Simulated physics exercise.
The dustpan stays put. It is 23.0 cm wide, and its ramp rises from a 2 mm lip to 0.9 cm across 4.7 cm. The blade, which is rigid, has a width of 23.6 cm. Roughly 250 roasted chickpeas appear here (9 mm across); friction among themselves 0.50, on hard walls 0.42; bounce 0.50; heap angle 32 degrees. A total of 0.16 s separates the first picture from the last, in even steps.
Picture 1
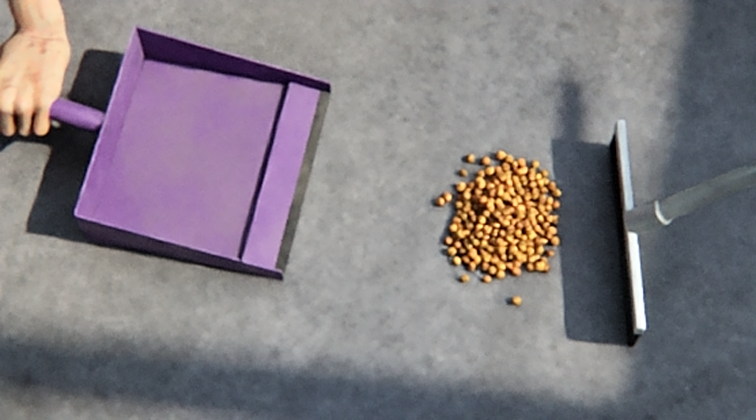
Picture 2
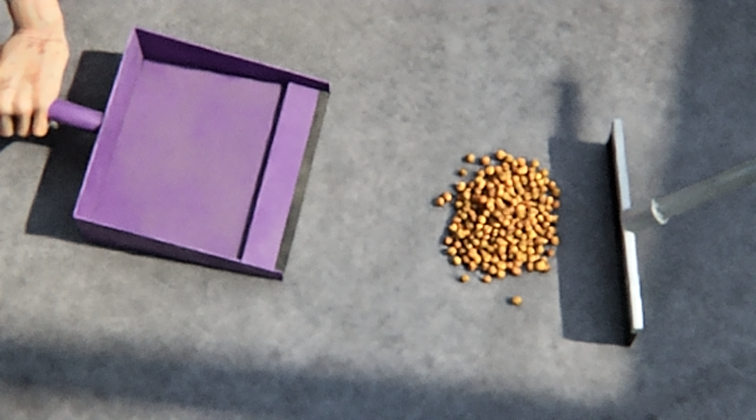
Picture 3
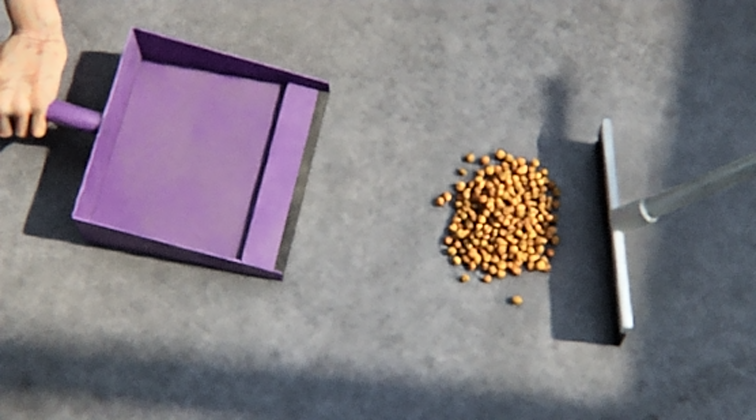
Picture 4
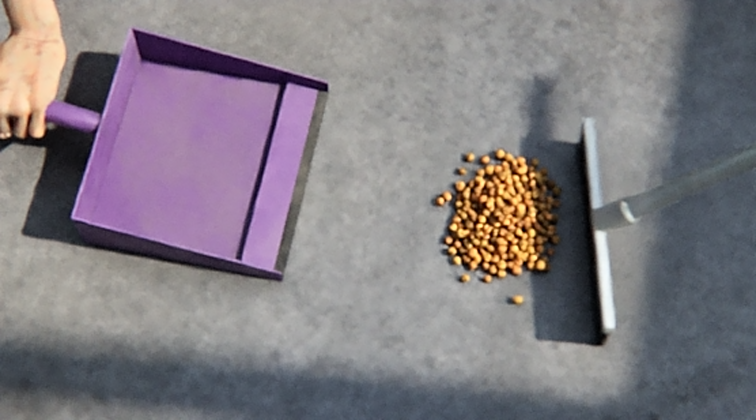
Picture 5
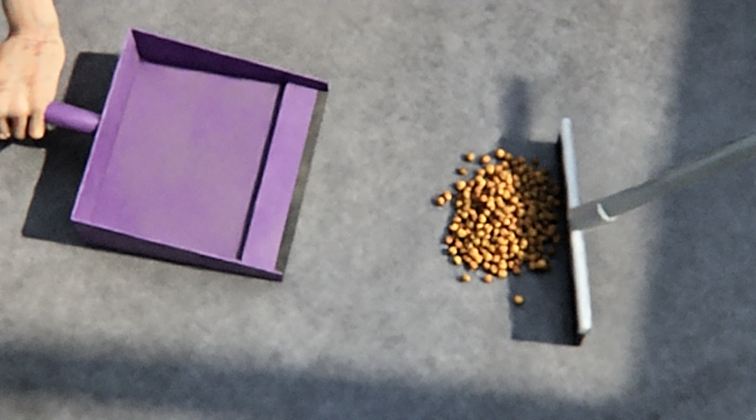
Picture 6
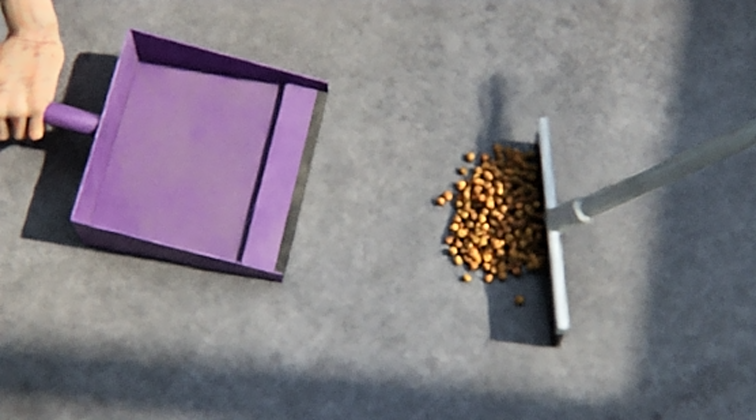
A squeegee-like blade slides left and presses into a pile of small golden-brown chickpeas.
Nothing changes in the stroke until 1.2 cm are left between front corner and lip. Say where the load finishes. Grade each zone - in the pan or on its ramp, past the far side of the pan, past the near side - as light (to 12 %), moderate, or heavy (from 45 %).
Pan - moderate, far side - light, near side - moderate.
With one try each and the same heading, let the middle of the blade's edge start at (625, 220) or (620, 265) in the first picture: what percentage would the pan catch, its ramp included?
First try about 35 per cent, second about 35 per cent.
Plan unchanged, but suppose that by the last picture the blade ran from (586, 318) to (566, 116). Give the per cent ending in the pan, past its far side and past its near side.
Pan 30 % / far 0 % / near 10 %.
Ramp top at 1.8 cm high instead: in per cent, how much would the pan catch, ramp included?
Estimated share: Around 30 in a hundred.
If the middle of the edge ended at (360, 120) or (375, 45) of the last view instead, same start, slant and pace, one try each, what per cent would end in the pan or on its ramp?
Some 20 per cent on the first try, 0 per cent on the second.
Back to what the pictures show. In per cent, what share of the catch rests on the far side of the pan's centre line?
Roughly 30 per cent.
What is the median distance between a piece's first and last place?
Roughly 24 cm.
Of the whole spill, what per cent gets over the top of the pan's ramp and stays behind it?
Roughly 10 percent.
Then, 0.15 s after the last picture, middle of the blade 15 cm from the lip; 0 % over the lip, far side 0 %, near side 5 %.
Then, 0.26 s after the last picture, middle of the blade 7 cm from the lip; 0 % over the lip, far side 5 %, near side 10 %.
Then, 0.49 s after the last picture, middle of the blade 4 cm from the lip; 40 % over the lip, far side 5 %, near side 20 %.
In the end, pan 40 %, far side 5 %, near side 20 %, in front of the lip or behind the blade 40 %.
